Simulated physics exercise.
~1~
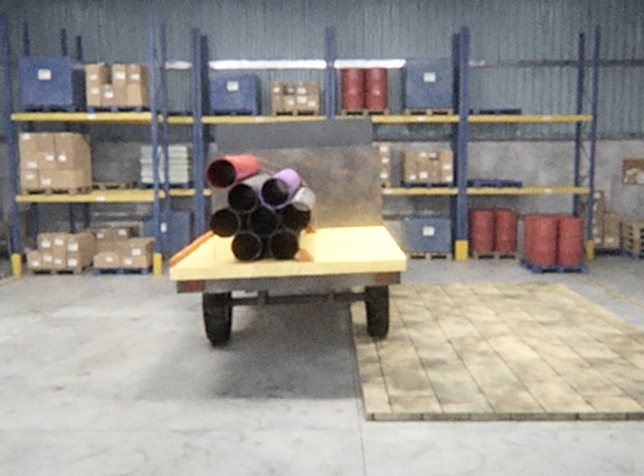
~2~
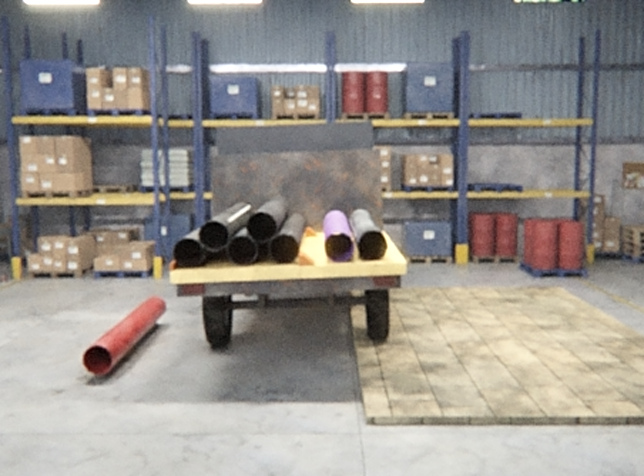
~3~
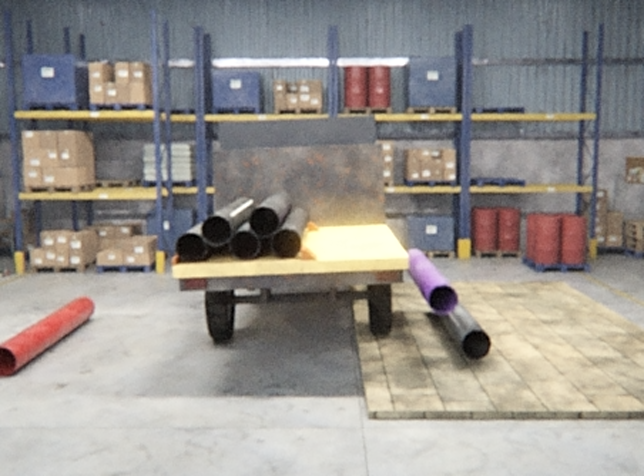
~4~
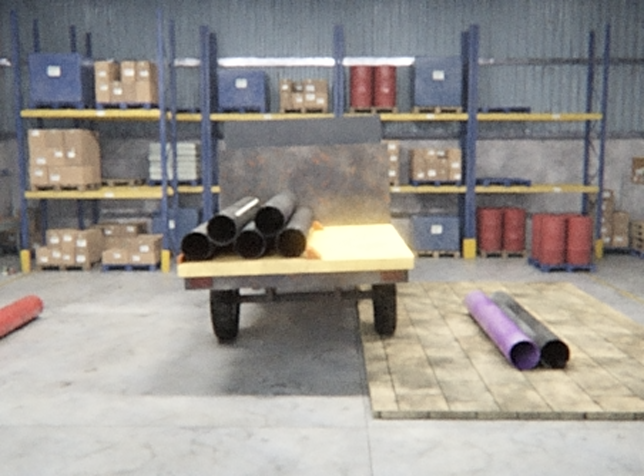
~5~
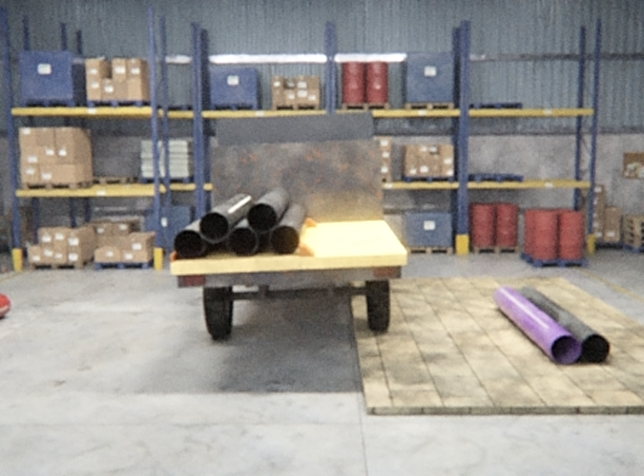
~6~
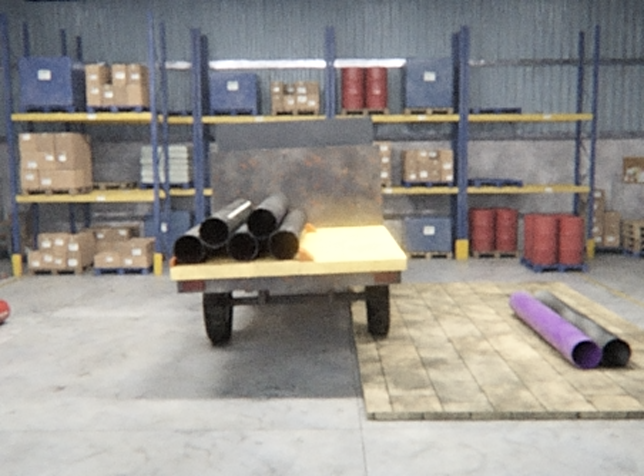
In a warehouse, stacked pipes spread across a lorry deck, red falling left, purple and black right.
